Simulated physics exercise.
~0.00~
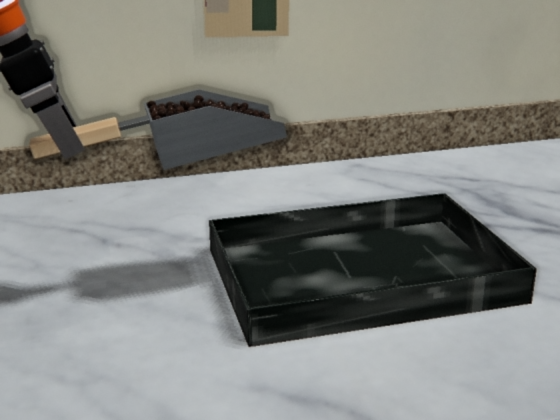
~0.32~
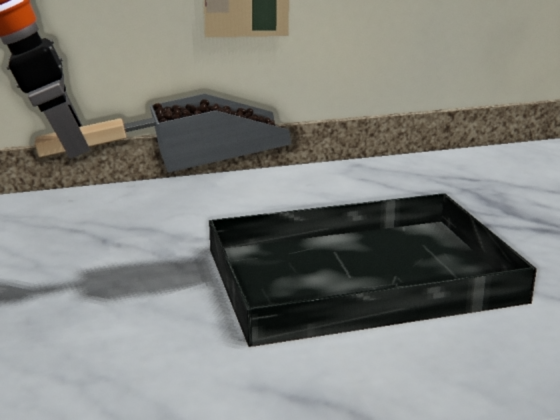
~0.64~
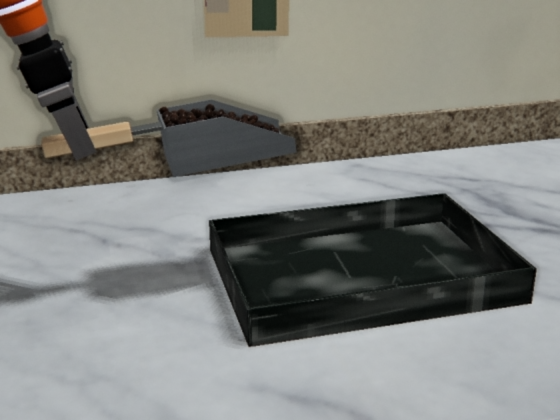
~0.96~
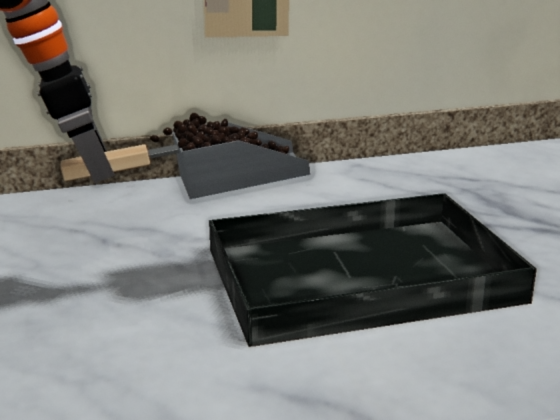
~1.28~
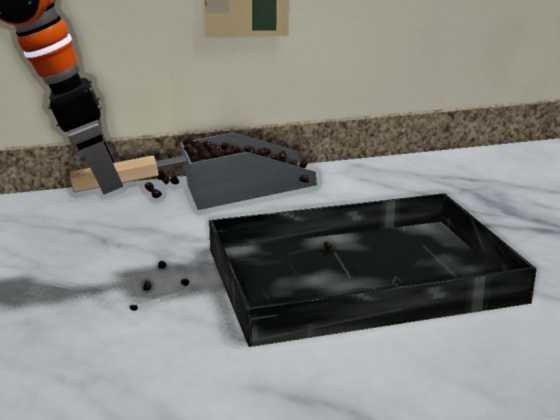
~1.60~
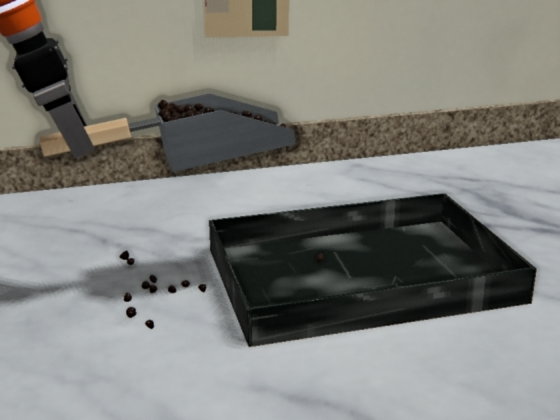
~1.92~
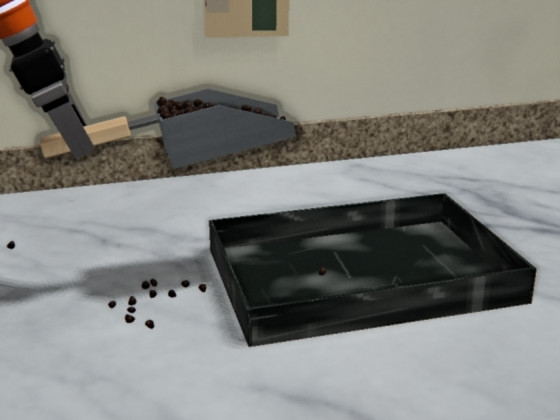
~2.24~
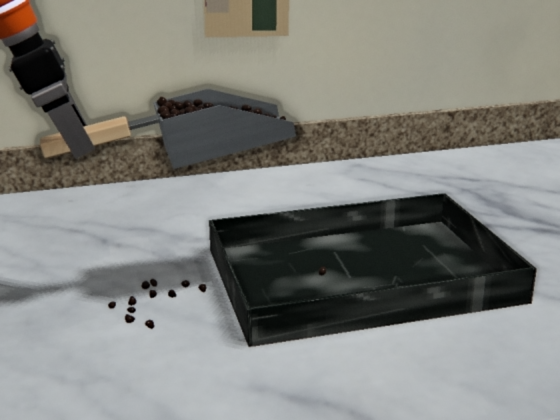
On a marble counter, a robot arm jerking a scoop of dark beans beside a black tray, spilling some, then holding still.
